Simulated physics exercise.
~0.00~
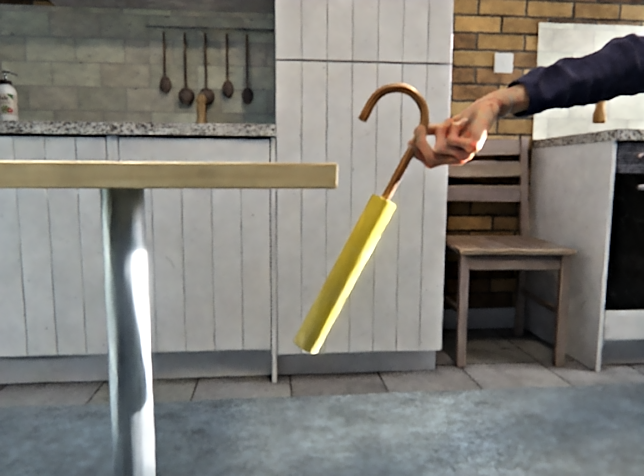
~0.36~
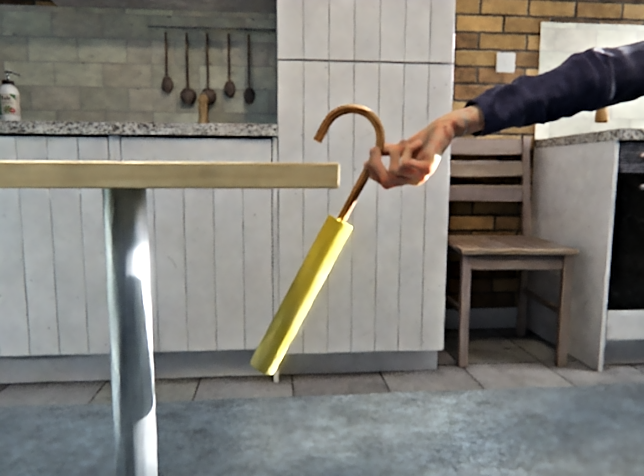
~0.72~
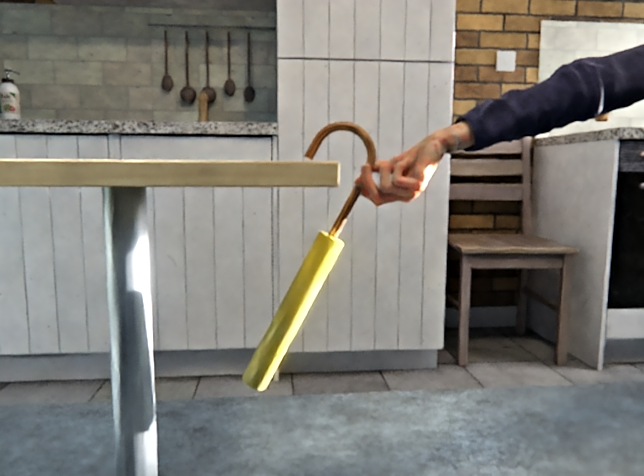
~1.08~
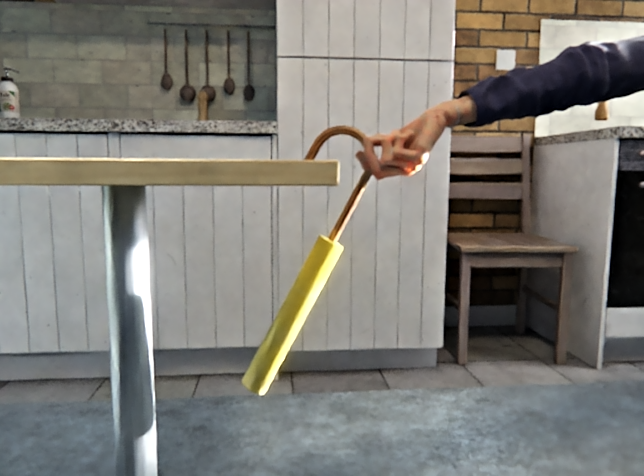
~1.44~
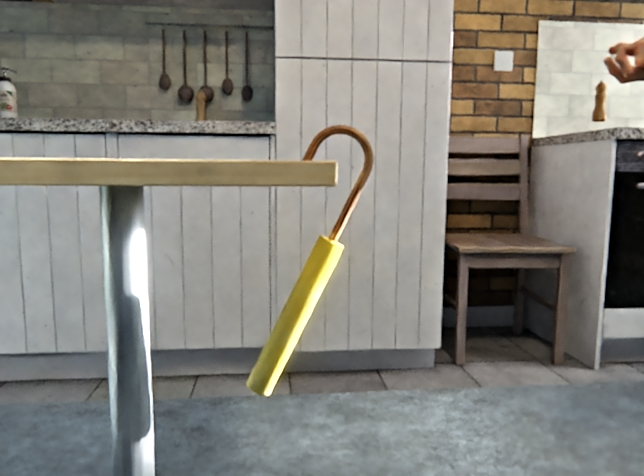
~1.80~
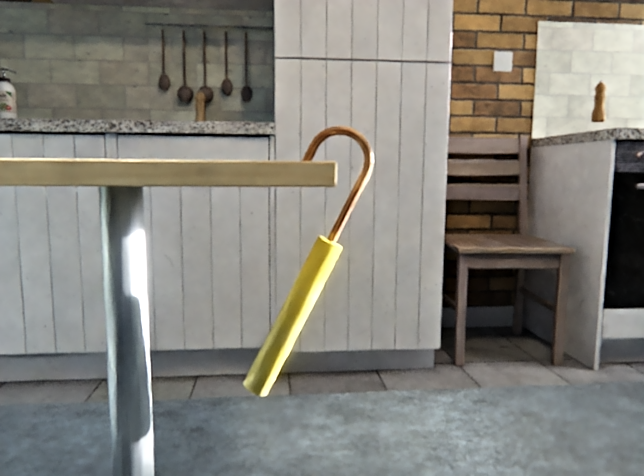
In a kitchen, a hand hooks a yellow umbrella on a table edge, where it stays.
